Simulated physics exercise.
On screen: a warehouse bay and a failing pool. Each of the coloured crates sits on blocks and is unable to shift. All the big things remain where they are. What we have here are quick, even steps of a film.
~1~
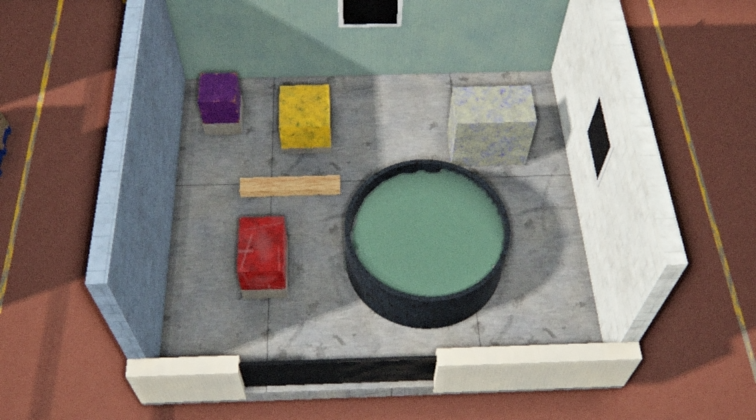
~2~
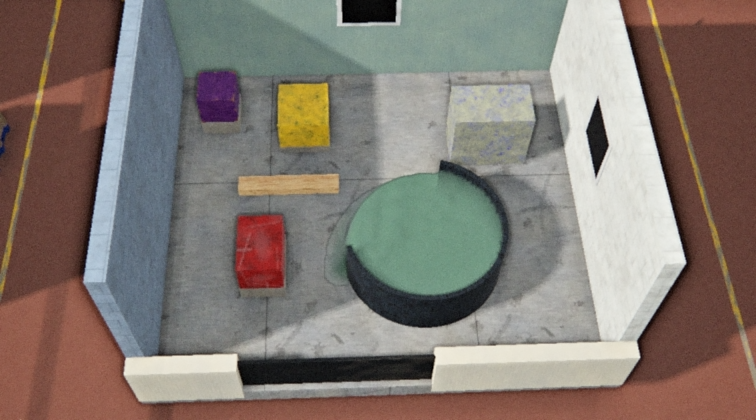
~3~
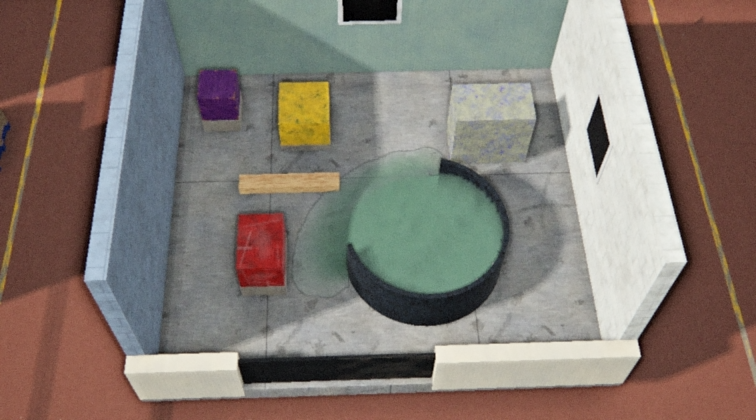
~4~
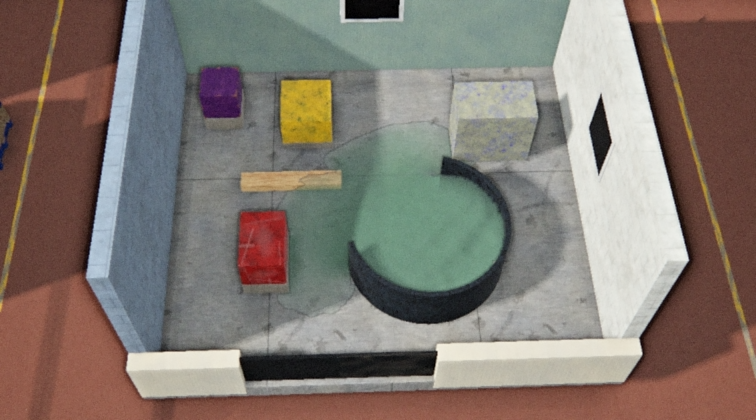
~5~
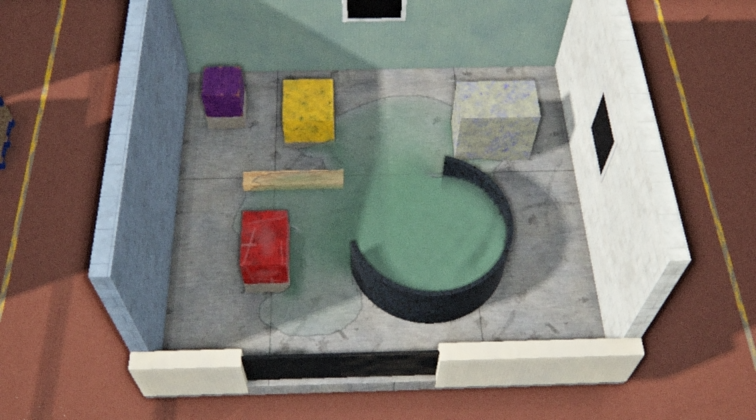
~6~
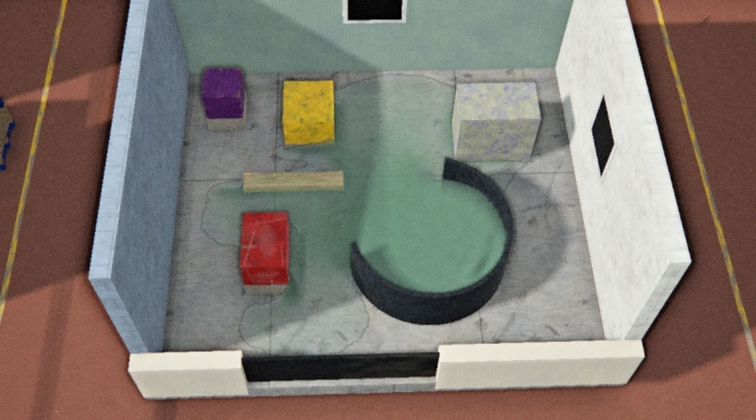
In this clip, still green water fills a round, dark-walled pool among crates in a warehouse bay; a gap then opens on its far left side, and water pours out, spreading across the floor around the red crate and plank.
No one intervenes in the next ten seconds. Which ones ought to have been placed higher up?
In the end: The yellow crate gets soaked; the purple crate gets soaked; the red crate gets soaked.
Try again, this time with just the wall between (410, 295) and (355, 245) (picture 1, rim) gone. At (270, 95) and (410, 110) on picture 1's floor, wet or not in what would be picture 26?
Note, points in order: Soaked; unreached.
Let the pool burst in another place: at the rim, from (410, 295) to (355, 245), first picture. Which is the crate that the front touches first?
That would be the red one.
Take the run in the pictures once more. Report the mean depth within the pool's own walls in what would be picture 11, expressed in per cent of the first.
My reading: Near 44 %.
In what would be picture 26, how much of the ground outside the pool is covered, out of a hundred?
That works out to some 85 in a hundred.
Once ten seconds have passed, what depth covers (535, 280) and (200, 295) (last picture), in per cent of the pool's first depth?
Near 18 per cent and 10 per cent, respectively.
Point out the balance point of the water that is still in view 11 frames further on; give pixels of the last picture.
My reading is close to (332, 192).
A moment on, water covers 55 % of the floor; the yellow crate water round its plinth, the purple crate not reached, the red crate water round its plinth.
Next, water covers 70 % of the floor; the yellow crate water round its plinth, the purple crate water round its plinth, the red crate water round its plinth.
Then, water covers 85 % of the floor; the yellow crate water round its plinth, the purple crate water round its plinth, the red crate water round its plinth.
Later, water covers 100 % of the floor; the yellow crate water round its plinth, the purple crate water round its plinth, the red crate water round its plinth.
In the end, water covers 100 % of the floor; the yellow crate was topped, the purple crate was topped, the red crate was topped.
